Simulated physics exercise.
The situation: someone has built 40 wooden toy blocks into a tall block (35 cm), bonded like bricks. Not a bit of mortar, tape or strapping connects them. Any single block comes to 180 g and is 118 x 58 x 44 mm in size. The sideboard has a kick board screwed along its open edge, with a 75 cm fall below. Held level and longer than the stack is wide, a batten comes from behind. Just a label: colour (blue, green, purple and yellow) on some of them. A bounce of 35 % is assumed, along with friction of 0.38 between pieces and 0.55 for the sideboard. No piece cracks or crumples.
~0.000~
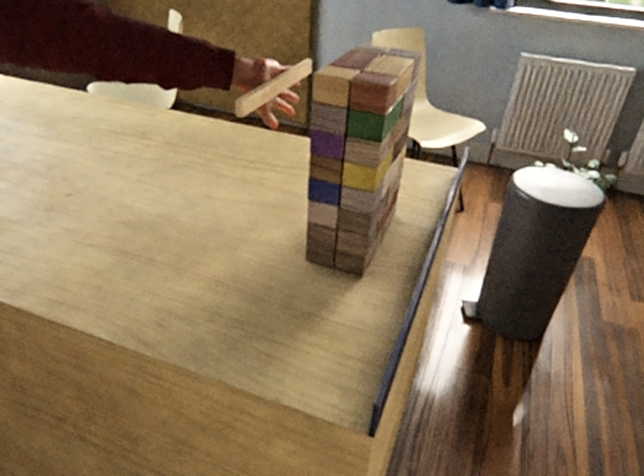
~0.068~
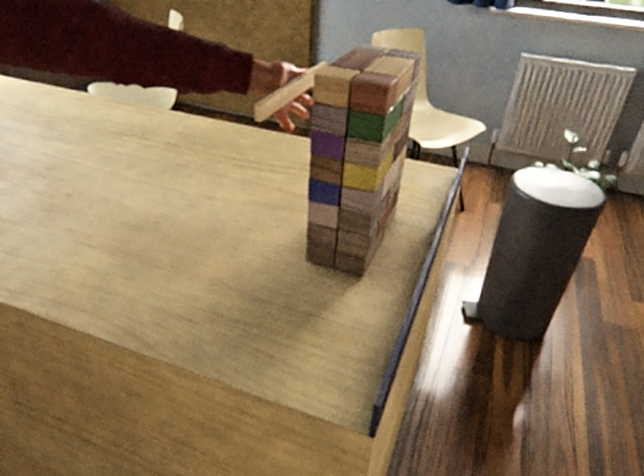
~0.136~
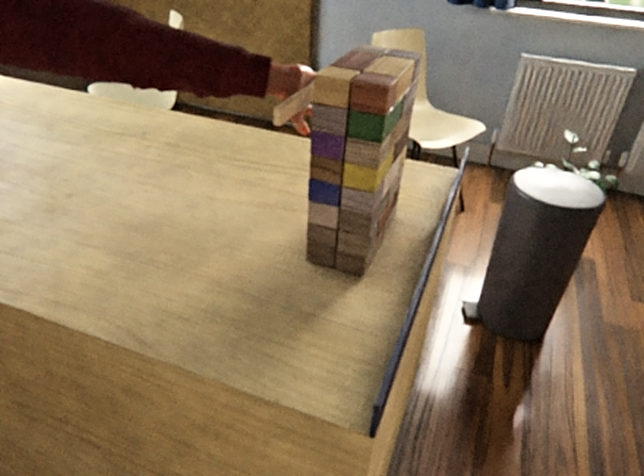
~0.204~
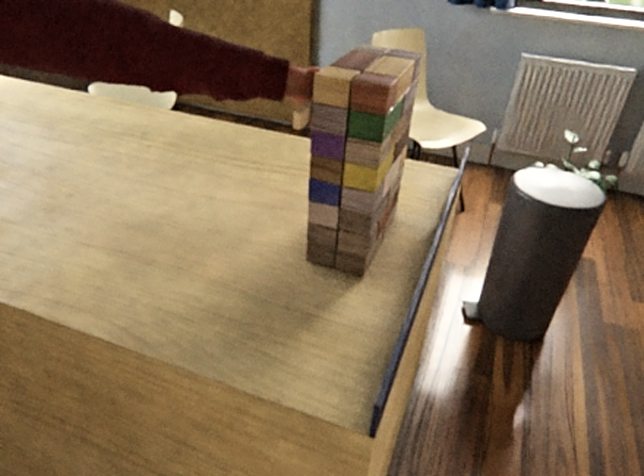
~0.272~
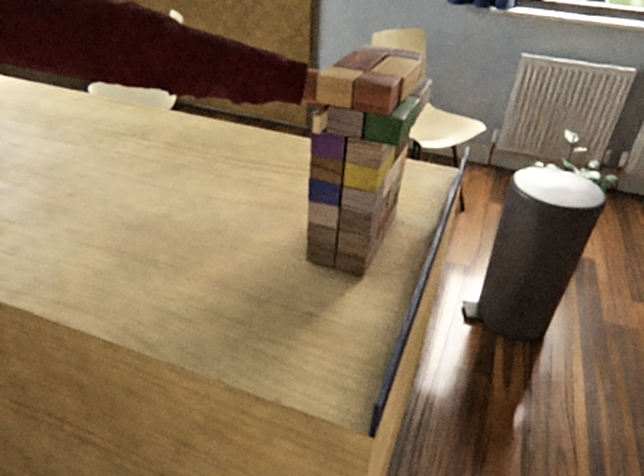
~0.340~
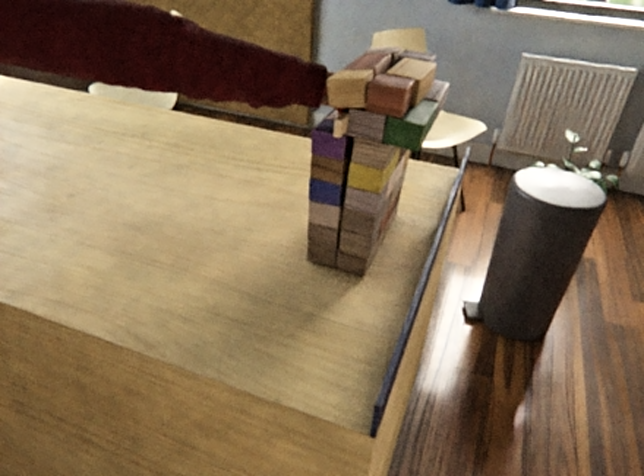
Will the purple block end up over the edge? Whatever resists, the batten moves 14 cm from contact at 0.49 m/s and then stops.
No, it stays on top.
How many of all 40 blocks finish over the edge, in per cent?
40 %.
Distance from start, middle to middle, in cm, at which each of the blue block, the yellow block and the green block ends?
About: Blue 0, yellow 102, green 104.
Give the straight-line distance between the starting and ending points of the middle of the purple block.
Close to 0 cm, start to finish.
After 0.52 s, none of the 40 blocks over the edge, 24 disturbed; purple block unmoved; green block leaning 62°, 12 cm lower.
After 0.76 s, 3 of the 40 blocks over the edge; purple block unmoved; green block upside down.
After 1.14 s, 15 of the 40 blocks over the edge; purple block unmoved; green block on its side.
By the end (1.4 s), 15 of the 40 blocks over the edge; purple block unmoved; yellow block upside down; green block on its side. As the last picture would show them, middles, purple block near (333, 140).
